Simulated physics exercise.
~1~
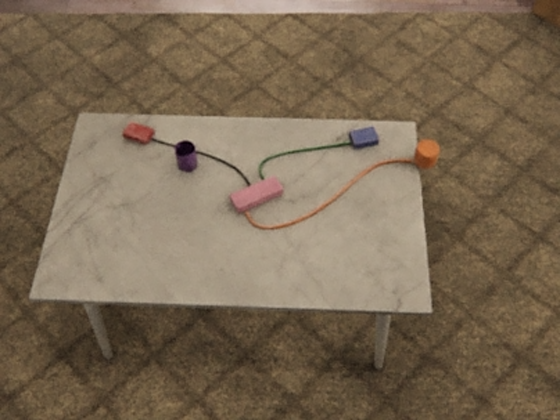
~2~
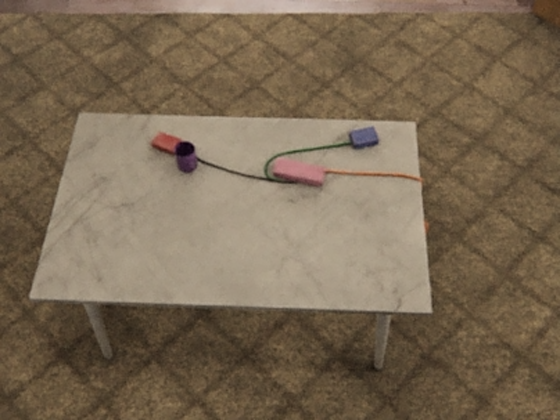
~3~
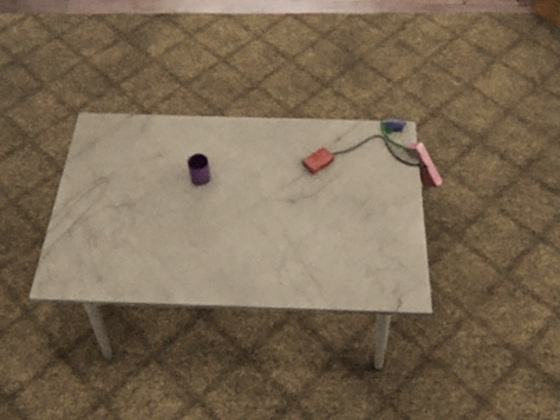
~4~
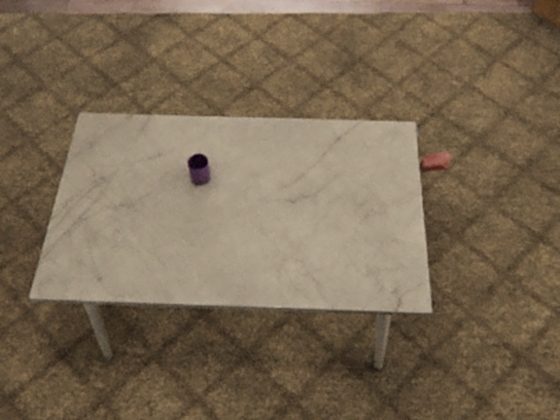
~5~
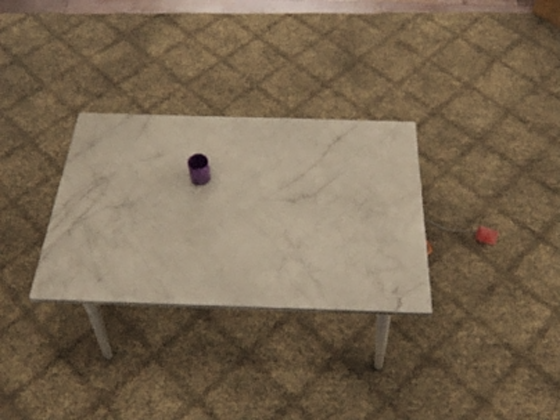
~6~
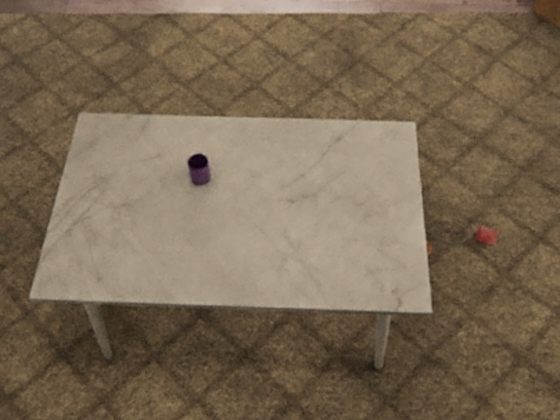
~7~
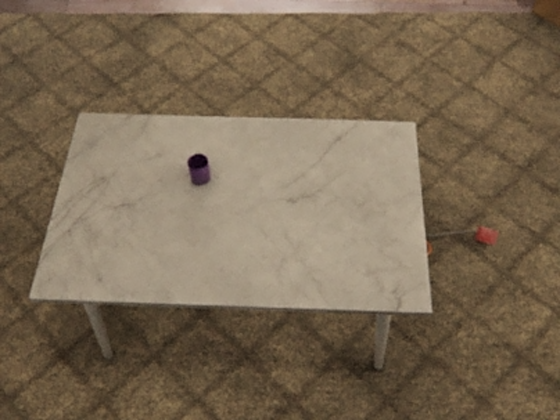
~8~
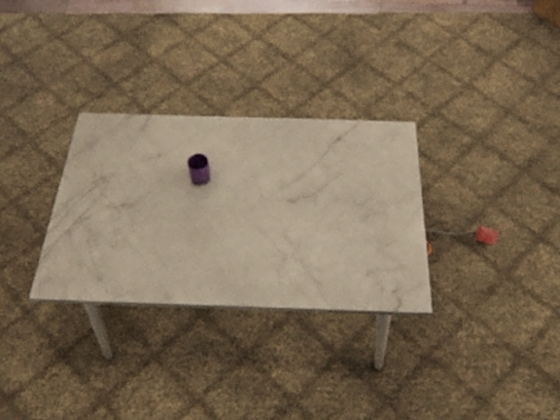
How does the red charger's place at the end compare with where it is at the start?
At the start the red charger lies on the tabletop near the back left corner, and by the end it is down on the carpet to the right of the table.
An orange speaker tips over the right edge of a pale marble-topped table, seen from above on a patterned carpet, its orange cable running back to a pink power strip near the middle. A red charger and a purple cup sit at the left, and a blue drive lies near the back right corner. The speaker drops, dragging the strip rightward, and the charger slides after it, past the cup, which shifts slightly. The strip and the drive go over the right edge, then the charger follows. At the end the charger rests on the carpet, and only the cup stands on the table.
